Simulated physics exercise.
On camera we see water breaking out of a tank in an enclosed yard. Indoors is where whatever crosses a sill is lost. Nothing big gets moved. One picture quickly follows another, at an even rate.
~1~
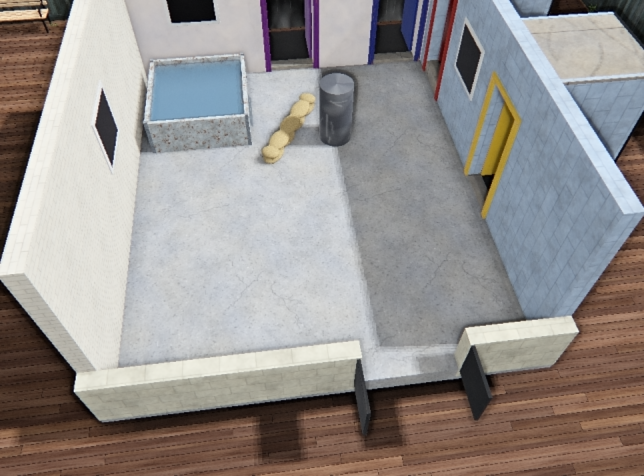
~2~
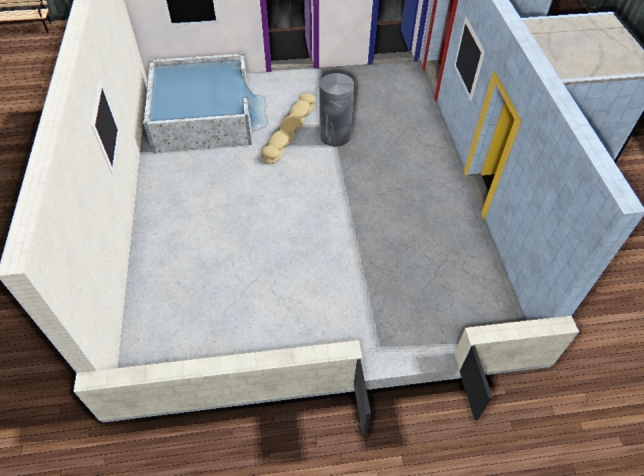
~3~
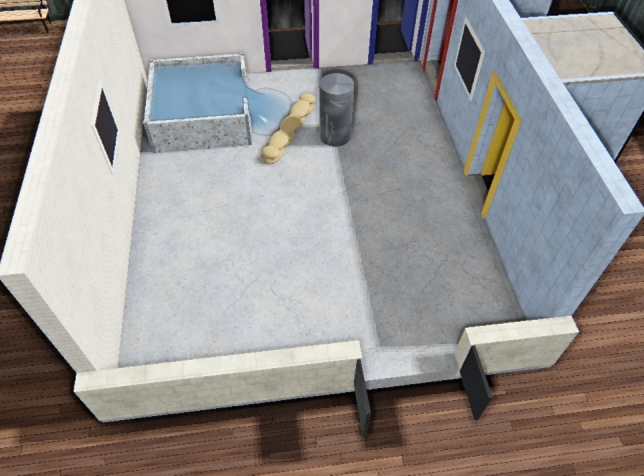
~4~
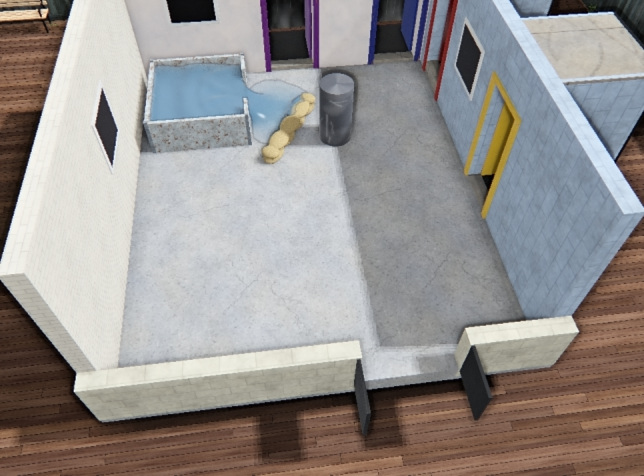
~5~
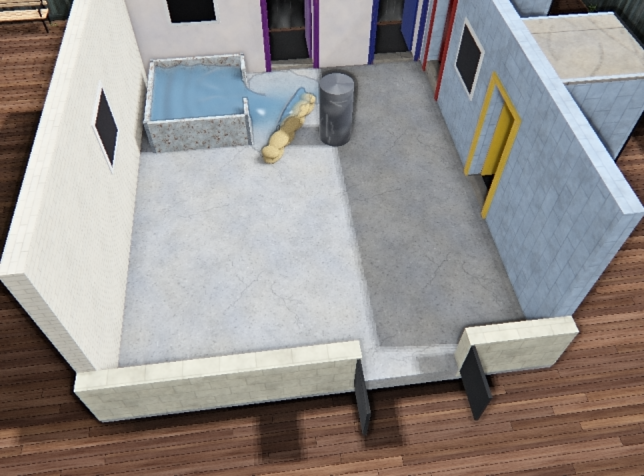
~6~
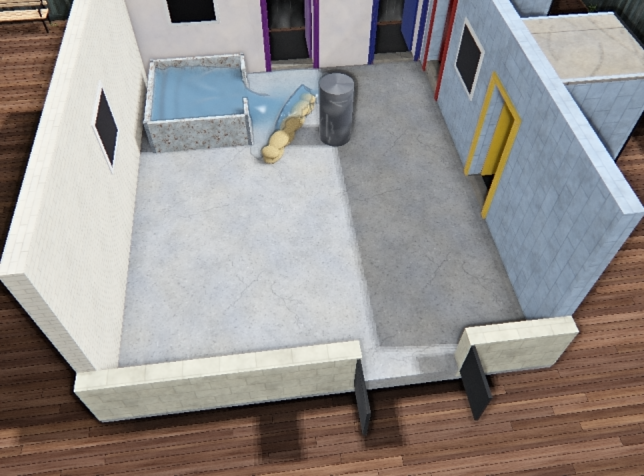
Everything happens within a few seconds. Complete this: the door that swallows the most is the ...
... Purple door.
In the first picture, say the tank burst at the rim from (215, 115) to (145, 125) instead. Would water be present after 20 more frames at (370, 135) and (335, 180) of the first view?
Point one left dry, point two left dry.
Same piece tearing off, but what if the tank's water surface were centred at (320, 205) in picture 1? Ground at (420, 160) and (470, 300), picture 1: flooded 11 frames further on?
Soaked, soaked.
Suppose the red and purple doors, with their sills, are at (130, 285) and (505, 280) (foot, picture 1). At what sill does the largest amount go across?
My bet is the blue door.
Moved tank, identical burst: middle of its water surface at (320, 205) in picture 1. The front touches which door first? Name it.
It's the yellow-painted one.
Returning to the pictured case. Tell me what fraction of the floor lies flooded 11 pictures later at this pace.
It comes to 30 per cent.
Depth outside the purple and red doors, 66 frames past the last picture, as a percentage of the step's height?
Near 90 per cent and 30 per cent, respectively.
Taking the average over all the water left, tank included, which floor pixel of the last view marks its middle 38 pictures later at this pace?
The centre of mass sits at about (287, 142).
A moment on, water covers 20 % of the floor; red door not reached, purple door a trickle in, blue door wet at the sill, nothing in, yellow door not reached.
Next, water covers 30 % of the floor; red door wet at the sill, nothing in, purple door some in, blue door wet at the sill, nothing in, yellow door not reached.
Then, water covers 40 % of the floor; red door wet at the sill, nothing in, purple door a lot in, blue door some in, yellow door wet at the sill, nothing in.
Later, water covers 75 % of the floor; red door wet at the sill, nothing in, purple door a lot in, blue door some in, yellow door wet at the sill, nothing in.
In the end, water covers 95 % of the floor; red door wet at the sill, nothing in, purple door a lot in, blue door a lot in, yellow door wet at the sill, nothing in; the purple door has let in the most.
